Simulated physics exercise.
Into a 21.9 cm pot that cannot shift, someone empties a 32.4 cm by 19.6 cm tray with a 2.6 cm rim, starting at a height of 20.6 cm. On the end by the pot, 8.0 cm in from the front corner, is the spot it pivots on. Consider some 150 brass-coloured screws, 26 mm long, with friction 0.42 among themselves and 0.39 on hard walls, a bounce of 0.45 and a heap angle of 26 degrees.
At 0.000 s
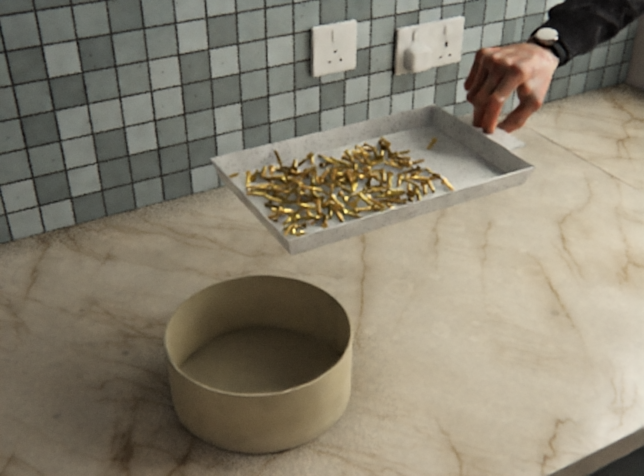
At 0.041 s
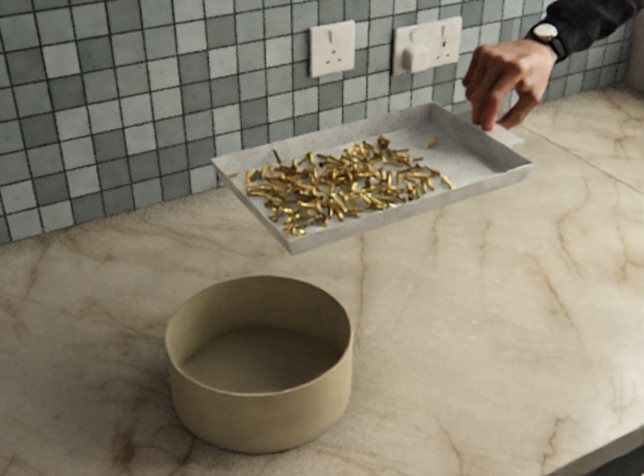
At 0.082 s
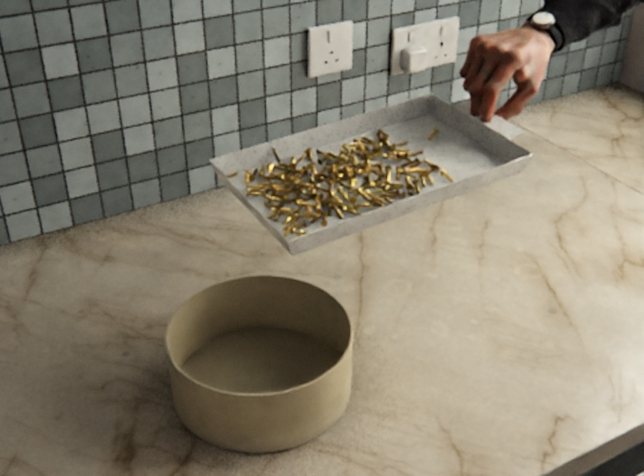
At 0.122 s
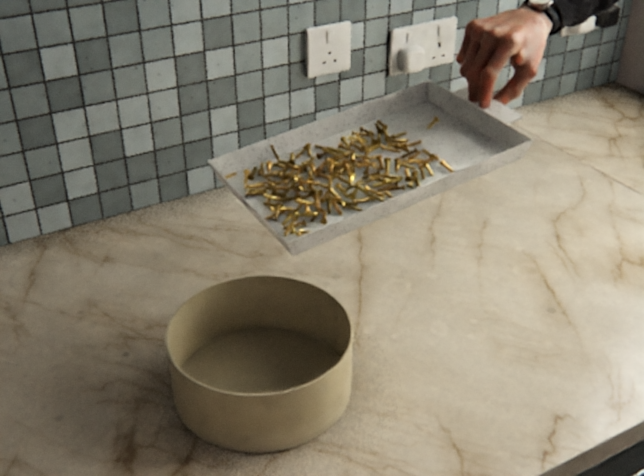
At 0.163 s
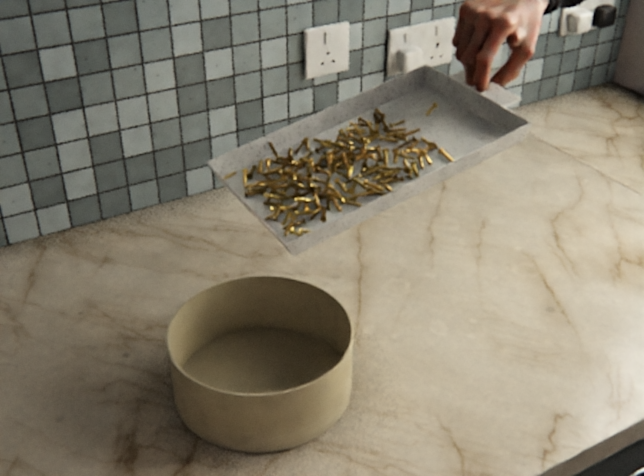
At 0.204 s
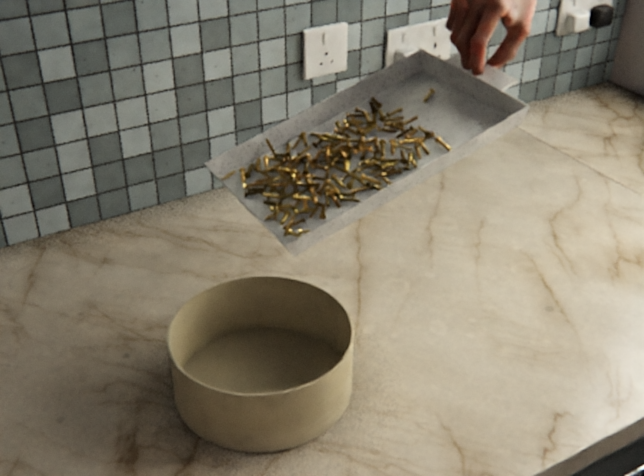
A hand lifts the right end of a grey tray of brass-coloured screws, tilting it leftward.
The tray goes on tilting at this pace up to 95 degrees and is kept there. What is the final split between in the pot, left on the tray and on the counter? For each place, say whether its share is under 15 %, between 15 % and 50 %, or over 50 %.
Outcome: Pot: Over half the load; tray: Very little; counter: A modest amount.
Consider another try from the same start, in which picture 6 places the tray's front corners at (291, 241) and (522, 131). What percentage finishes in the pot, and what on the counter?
That works out as pot 100 and counter 0.
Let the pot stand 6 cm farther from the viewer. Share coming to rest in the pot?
Around 95 per cent.
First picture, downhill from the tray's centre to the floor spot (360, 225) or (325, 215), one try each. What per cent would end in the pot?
100 and 100 %.
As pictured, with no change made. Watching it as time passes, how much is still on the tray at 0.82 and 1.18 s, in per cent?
I'd say roughly 60, then roughly 0.
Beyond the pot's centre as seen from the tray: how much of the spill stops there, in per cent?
90 %.
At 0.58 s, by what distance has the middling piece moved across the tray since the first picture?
It has moved some 8 cm from its start.
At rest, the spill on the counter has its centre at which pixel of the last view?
Around (158, 346).
After 0.58 s, tilt 54 degrees; the tray holds 100 %, the pot 0 %.
Then, at 0.82 s, tilt 79 degrees; the tray holds 60 %, the pot 5 %.
Then, at 1.18 s, tilt 95 degrees; the tray holds 0 %, the pot 70 %.
At rest (2.0 s), pot 75 %, tray 0 %, counter 25 %.
